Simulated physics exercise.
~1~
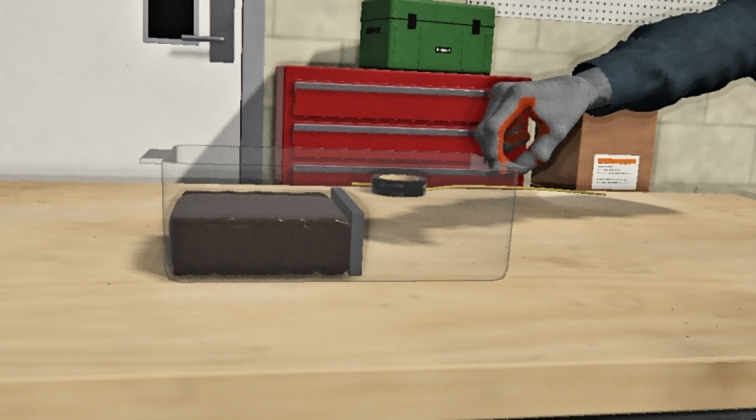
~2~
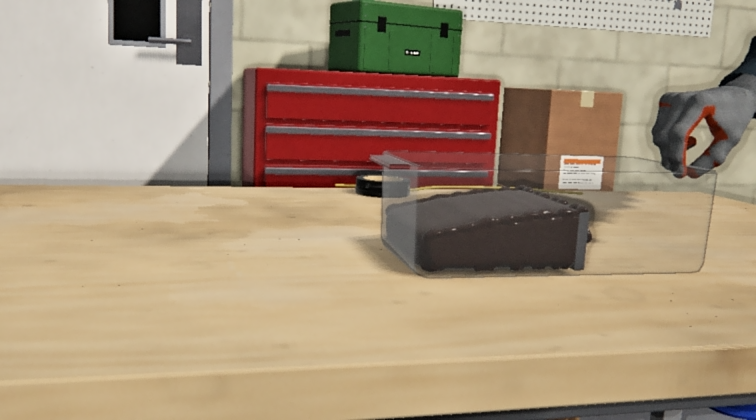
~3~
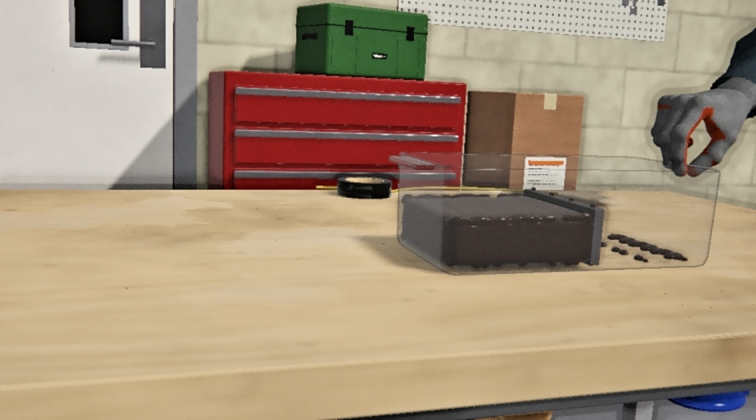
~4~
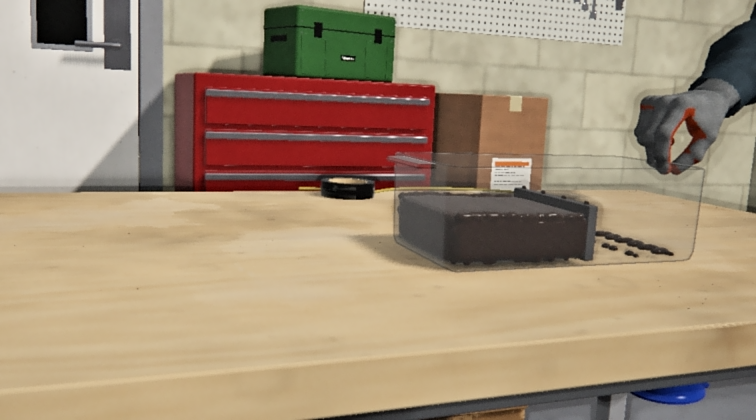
A clear oblong tub with a fixed divider and dark coffee on its left side is pulled rightward across a wooden table by a gloved hand, then comes to rest, with most of the coffee still on the left and a few small dark patches on the right.
